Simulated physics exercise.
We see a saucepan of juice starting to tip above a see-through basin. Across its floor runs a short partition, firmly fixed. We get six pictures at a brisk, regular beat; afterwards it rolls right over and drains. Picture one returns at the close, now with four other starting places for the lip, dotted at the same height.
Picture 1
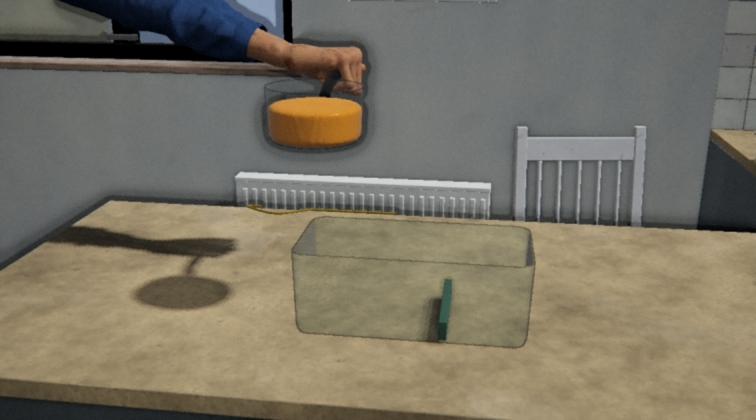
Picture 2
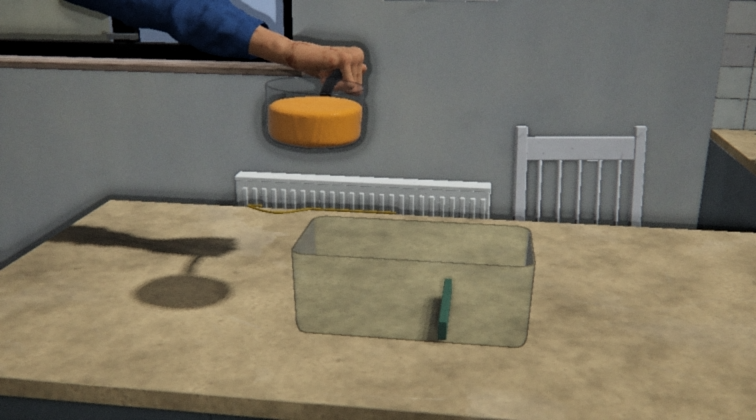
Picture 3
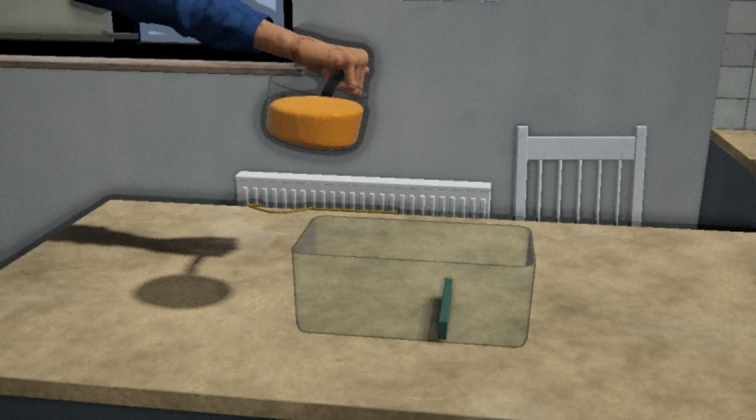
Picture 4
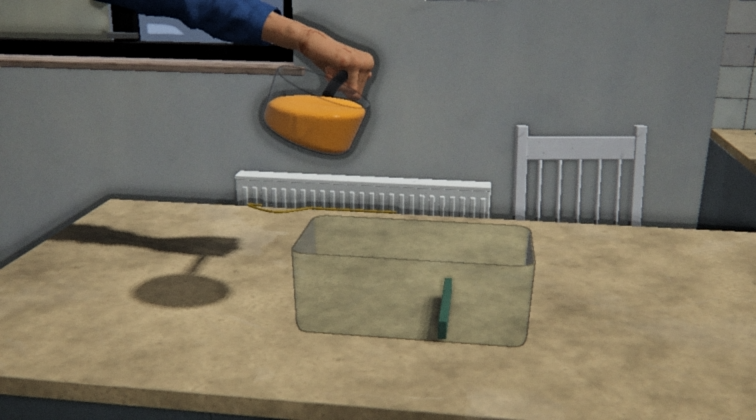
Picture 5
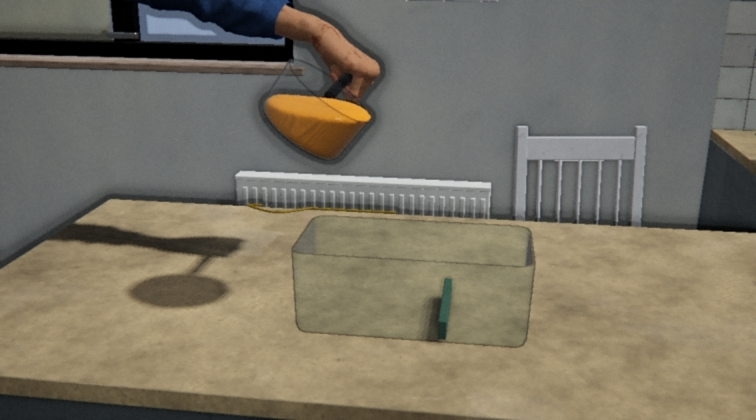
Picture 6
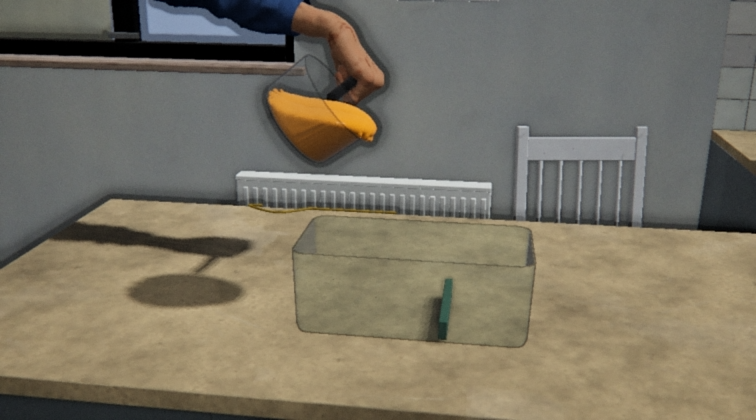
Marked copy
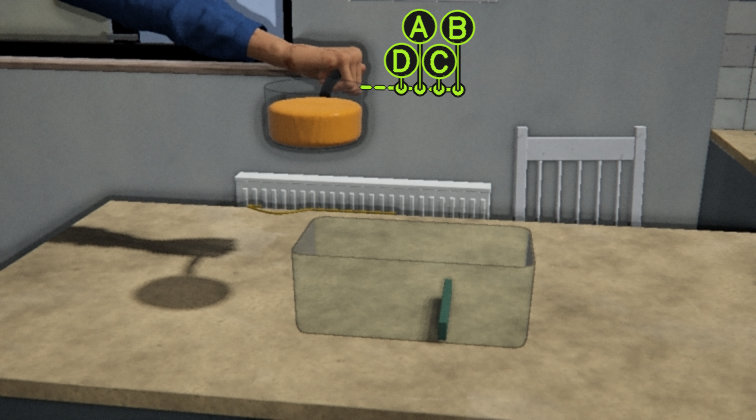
A hand held a clear pan of orange juice above a see-through basin on a table, then gradually tilted it to the right until the juice slipped just over the lip.
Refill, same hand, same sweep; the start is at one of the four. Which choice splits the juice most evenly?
It is A.
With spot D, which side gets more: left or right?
More ends on the left.
On the marked copy, A at (420, 88); B at (457, 89); C at (438, 89); D at (401, 88).
With A, about 50 % ends left of the wall and 47 % right of it; 3 % is lost outside.
With B, about 29 % ends left of the wall and 63 % right of it; 8 % is lost outside.
With C, about 31 % ends left of the wall and 62 % right of it; 7 % is lost outside.
With D, about 68 % ends left of the wall and 26 % right of it; 6 % is lost outside.
